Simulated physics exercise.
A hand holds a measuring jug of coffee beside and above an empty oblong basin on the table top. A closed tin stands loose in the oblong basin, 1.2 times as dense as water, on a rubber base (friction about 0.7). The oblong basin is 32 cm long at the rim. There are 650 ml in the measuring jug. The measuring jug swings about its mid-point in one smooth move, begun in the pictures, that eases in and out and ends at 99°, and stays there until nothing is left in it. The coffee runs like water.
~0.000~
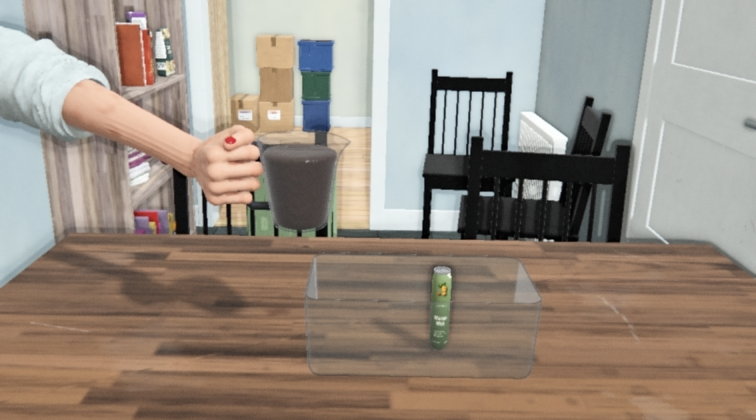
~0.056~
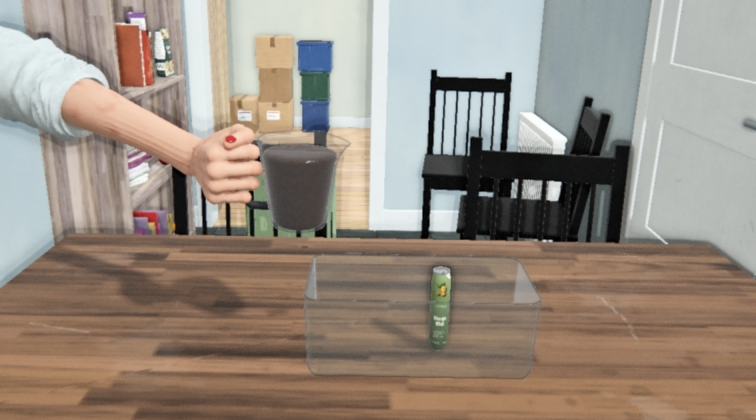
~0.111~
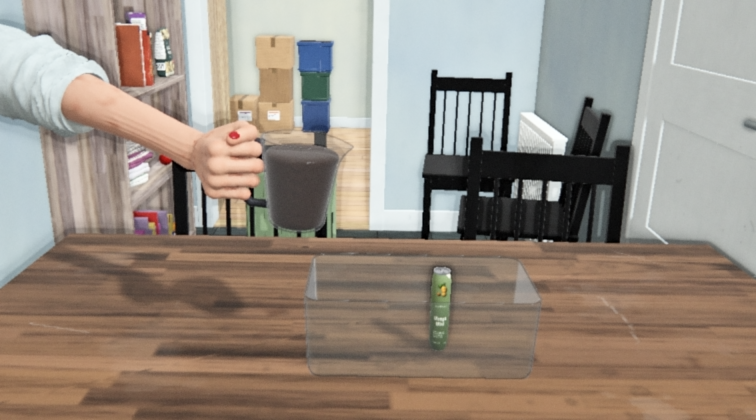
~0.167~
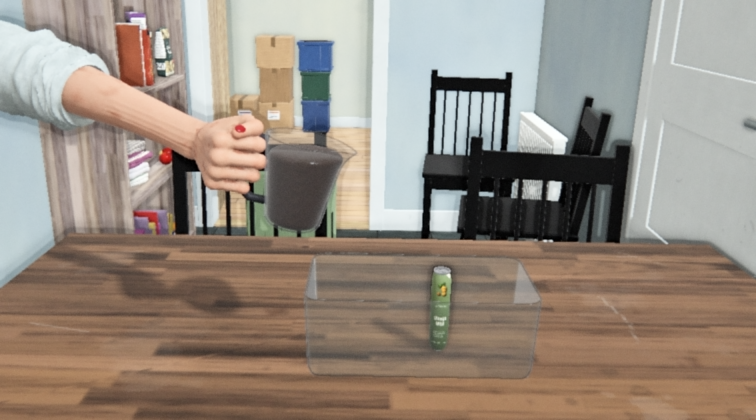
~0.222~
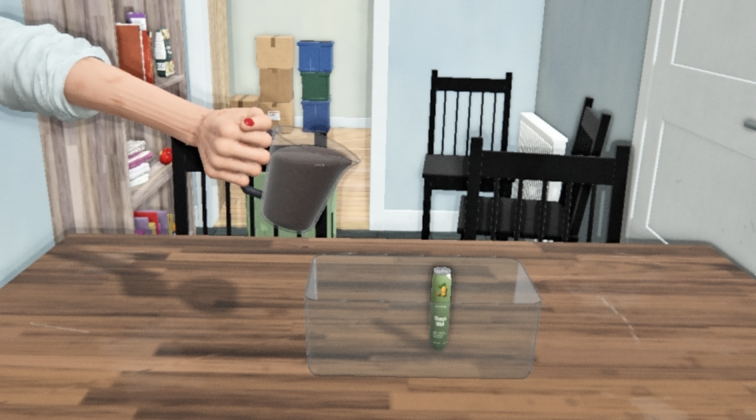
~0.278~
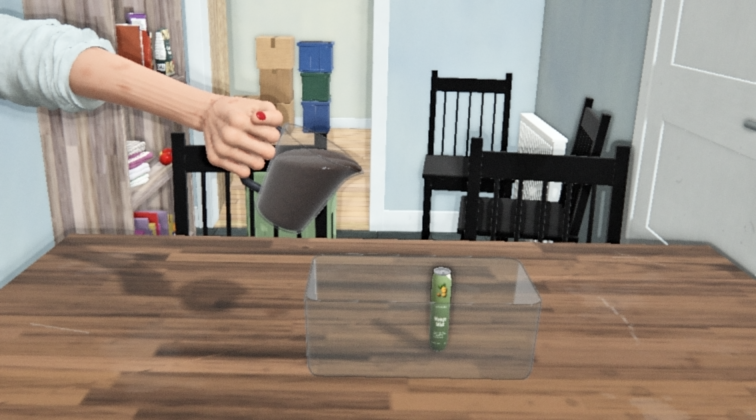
To begin with, a hand holds a clear measuring jug of dark coffee upright, above and left of a clear oblong basin with a green tin standing in it on a wooden table. The hand then tilts the jug rightward, slowly then faster, until the coffee reaches its lip.
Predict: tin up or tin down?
It keeps standing.
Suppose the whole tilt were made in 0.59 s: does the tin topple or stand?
Then it remains upright.
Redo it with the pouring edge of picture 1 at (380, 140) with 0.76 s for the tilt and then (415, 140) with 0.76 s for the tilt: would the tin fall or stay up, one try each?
First it goes over; then it goes over.
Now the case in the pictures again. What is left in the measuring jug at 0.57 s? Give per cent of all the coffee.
Near 58 in a hundred.
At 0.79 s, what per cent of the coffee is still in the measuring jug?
About 16 per cent.
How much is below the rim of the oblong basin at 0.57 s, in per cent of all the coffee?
Near 16 in a hundred.
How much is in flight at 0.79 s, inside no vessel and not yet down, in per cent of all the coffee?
About 16 per cent.
After 0.57 s the tilt is 85° and 58 per cent is still to pour; the tin stands where it began.
After 0.79 s the tilt is 99° and 15 per cent is still to pour; the tin stands where it began.
After 1.01 s the tilt is 99° and 2 per cent is still to pour; the tin stands where it began.
After 1.26 s the tilt is 99° and 0 per cent is still to pour; the tin stands where it began.
In the end the tin stands where it began.
